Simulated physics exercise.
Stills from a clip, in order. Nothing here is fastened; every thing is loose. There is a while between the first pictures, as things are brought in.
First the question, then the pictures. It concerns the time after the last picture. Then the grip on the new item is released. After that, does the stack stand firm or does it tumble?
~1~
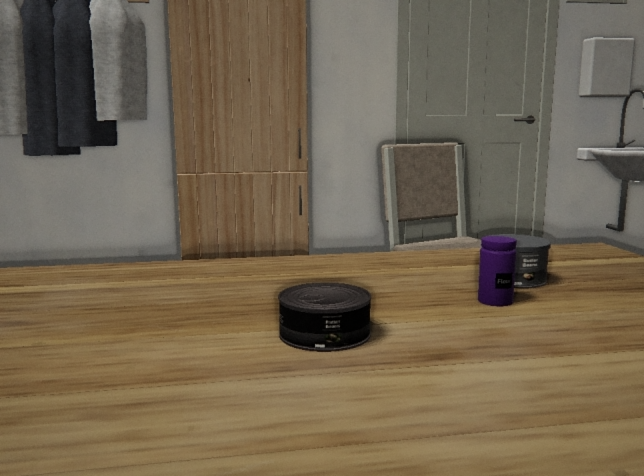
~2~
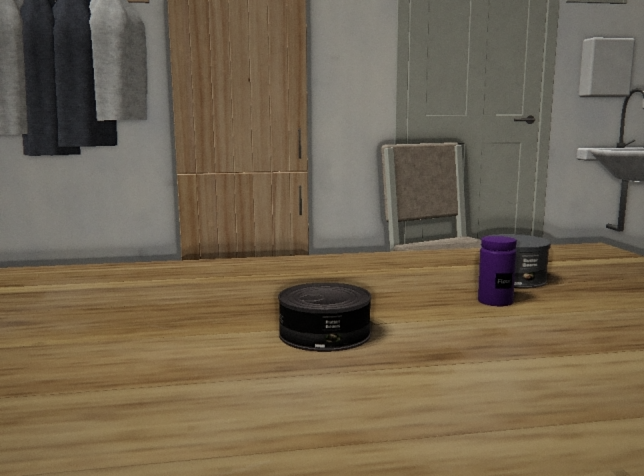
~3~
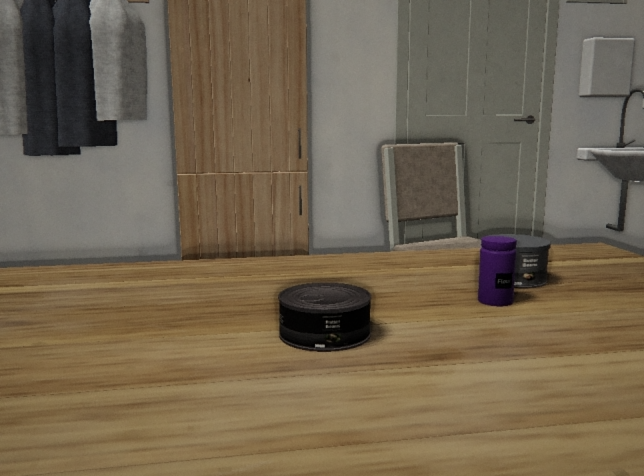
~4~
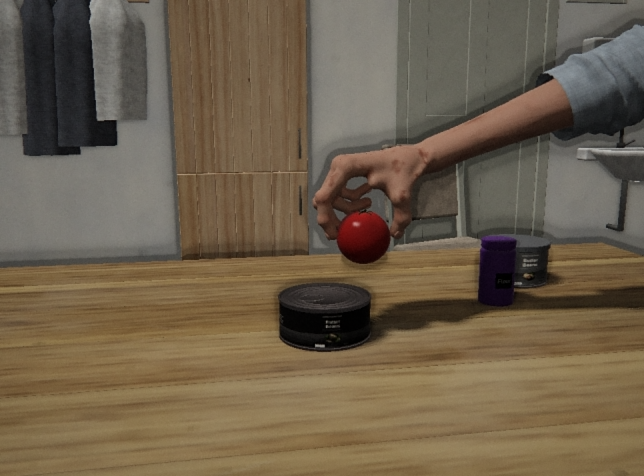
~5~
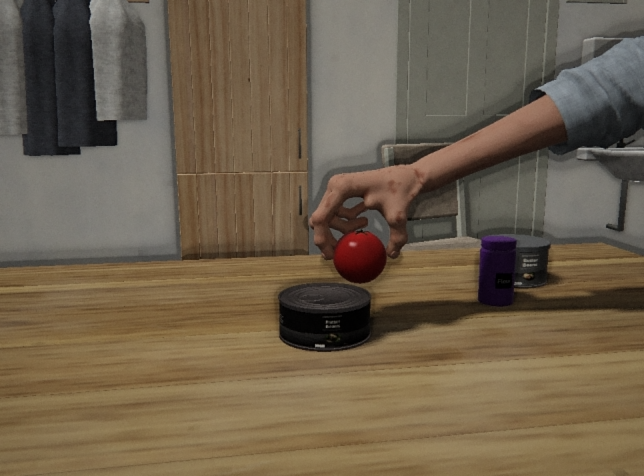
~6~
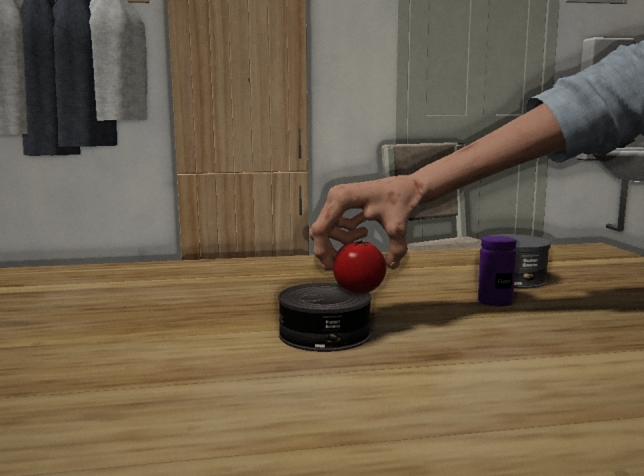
The pile stands firm.
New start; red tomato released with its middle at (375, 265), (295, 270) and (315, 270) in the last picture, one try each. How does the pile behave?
The pile goes down at first, does not fall second and does not fall third.
Then, 0.20 s past the last view, nothing moves.
Then, 0.50 s past the last view, red tomato resting near (360, 267).
Finally, all 4 still in place. Final places as the last picture's camera would see them, red tomato near (360, 267). The pile holds.
